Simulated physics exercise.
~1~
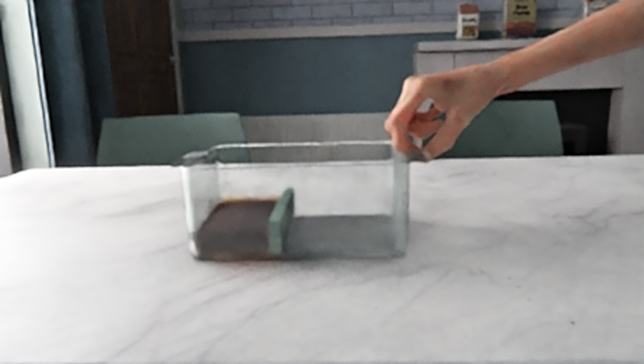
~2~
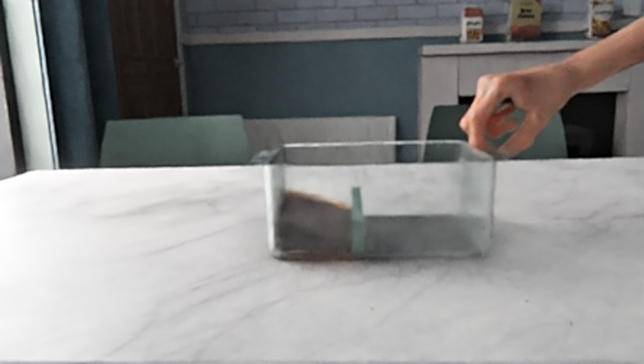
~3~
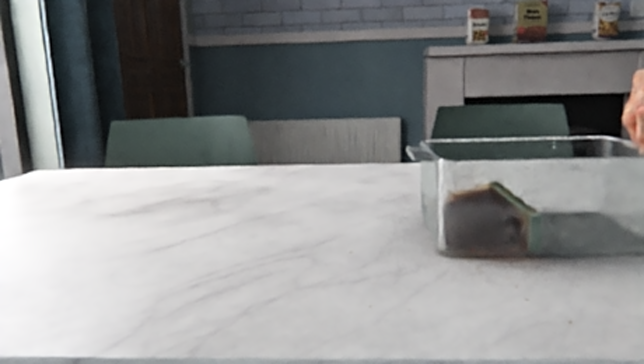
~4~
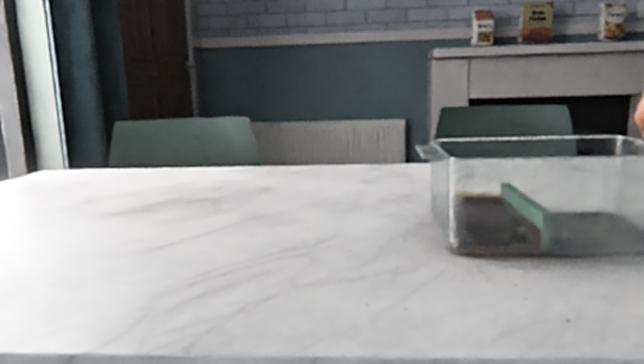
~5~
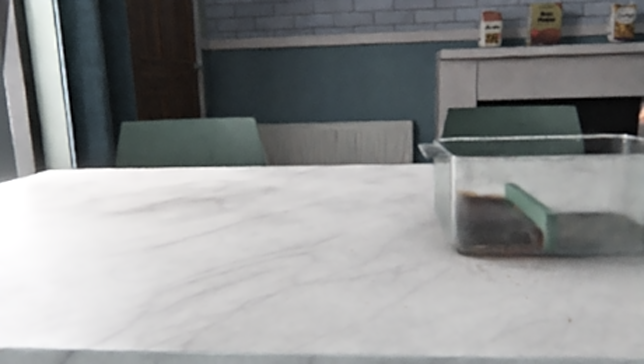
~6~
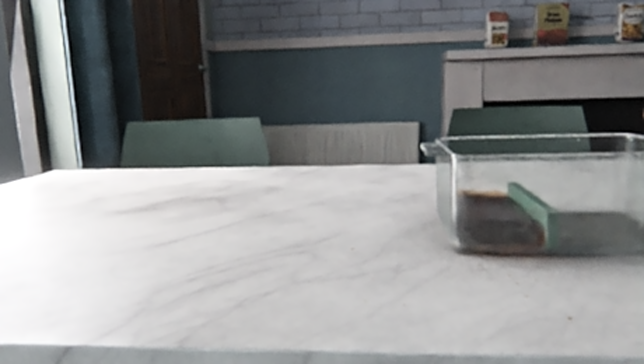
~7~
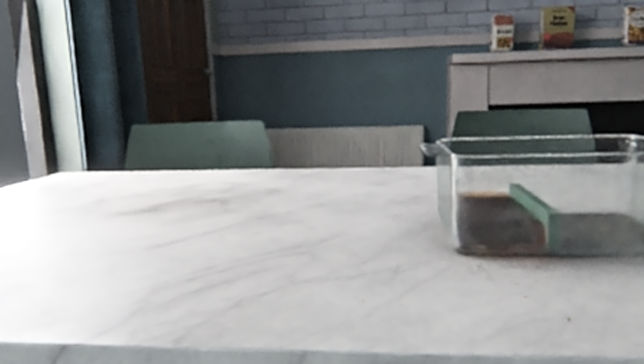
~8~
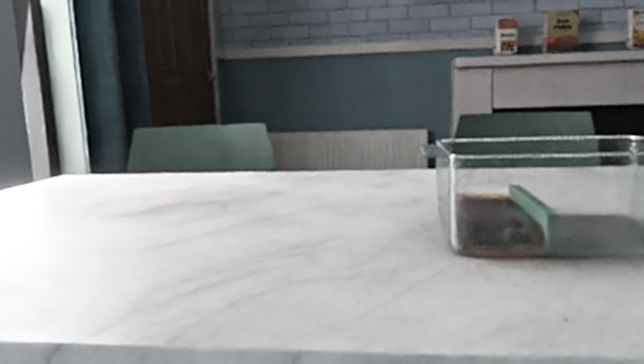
A hand pulls a clear box right, and its dark liquid sloshes, then settles mostly left.
